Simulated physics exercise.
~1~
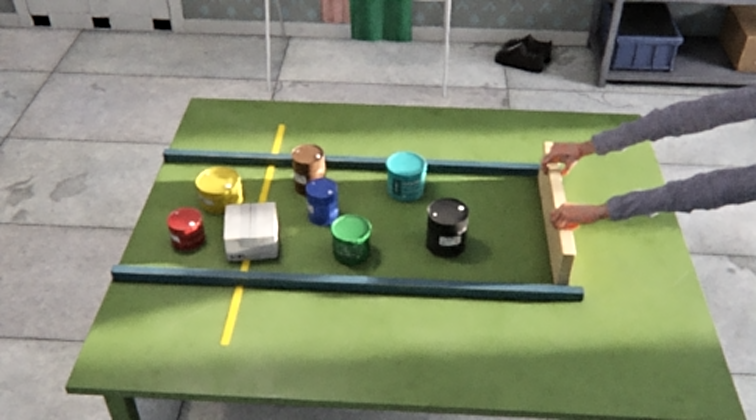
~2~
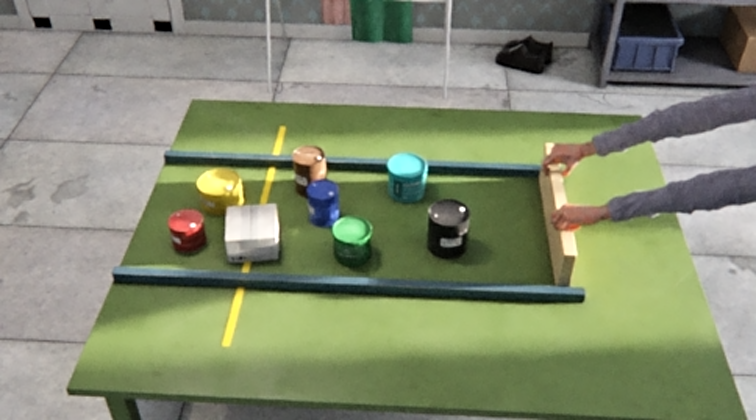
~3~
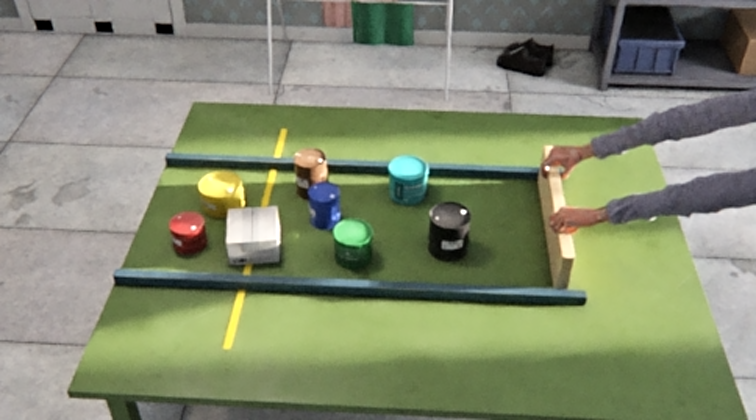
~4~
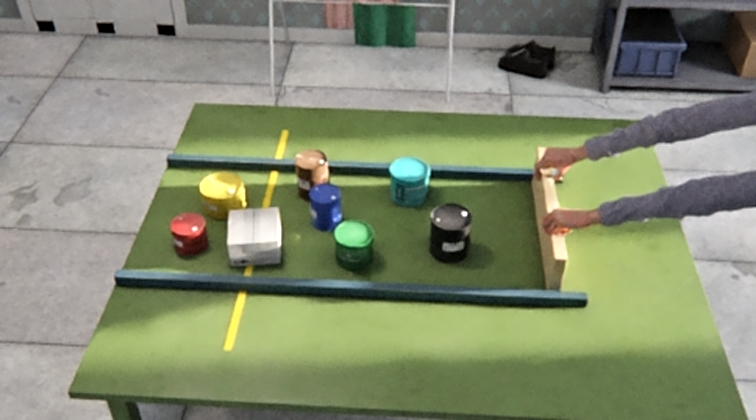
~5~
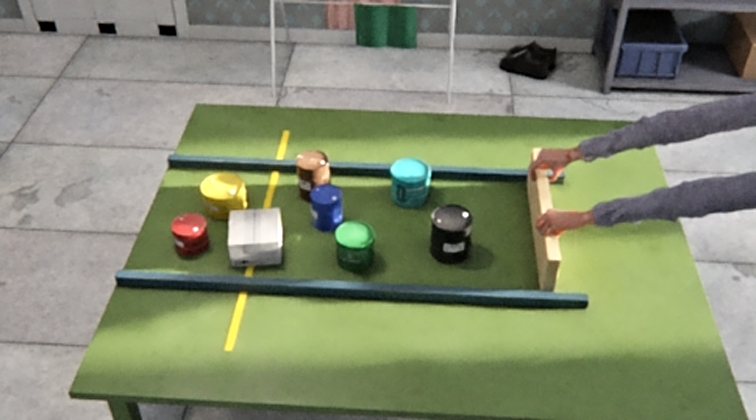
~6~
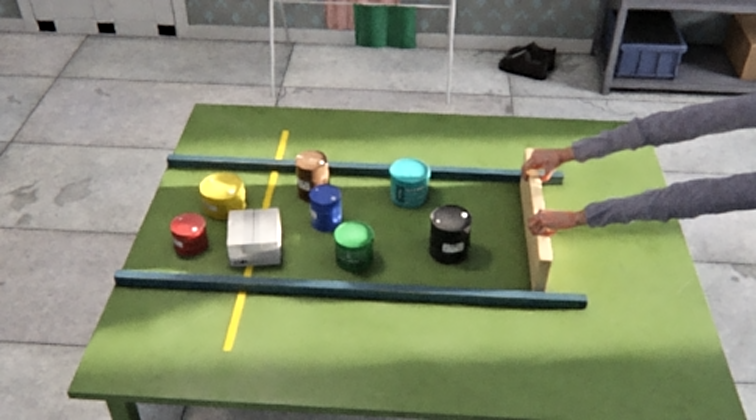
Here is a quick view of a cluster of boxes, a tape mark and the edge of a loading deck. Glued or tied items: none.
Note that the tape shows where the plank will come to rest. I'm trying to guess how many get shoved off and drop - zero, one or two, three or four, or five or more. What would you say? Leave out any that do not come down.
Not one drops off.
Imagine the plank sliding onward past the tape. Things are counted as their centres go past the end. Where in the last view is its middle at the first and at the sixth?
About (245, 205) and about (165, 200).
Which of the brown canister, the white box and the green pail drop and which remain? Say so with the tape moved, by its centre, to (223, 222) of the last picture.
The brown canister stays put, the white box stays put, the green pail stays put.
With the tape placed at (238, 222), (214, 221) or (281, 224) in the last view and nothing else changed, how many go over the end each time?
Try 1: 1; try 2: 1; try 3: 0.
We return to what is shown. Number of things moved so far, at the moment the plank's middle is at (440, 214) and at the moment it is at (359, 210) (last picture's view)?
At the first spot 1, then 4.
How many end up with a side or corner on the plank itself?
Contact count: 4.
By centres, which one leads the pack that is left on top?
Answer: The red canister.
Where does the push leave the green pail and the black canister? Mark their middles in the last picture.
Green pail at (229, 255), black canister at (235, 224).
Soon after, none off yet; red canister at rest near (190, 234); yellow canister at rest near (223, 196); white box at rest near (255, 237).
Then, none off yet; red canister at rest near (190, 234); yellow canister at rest near (223, 196); white box moved a little near (237, 239).
At rest, the number that fall off is zero.
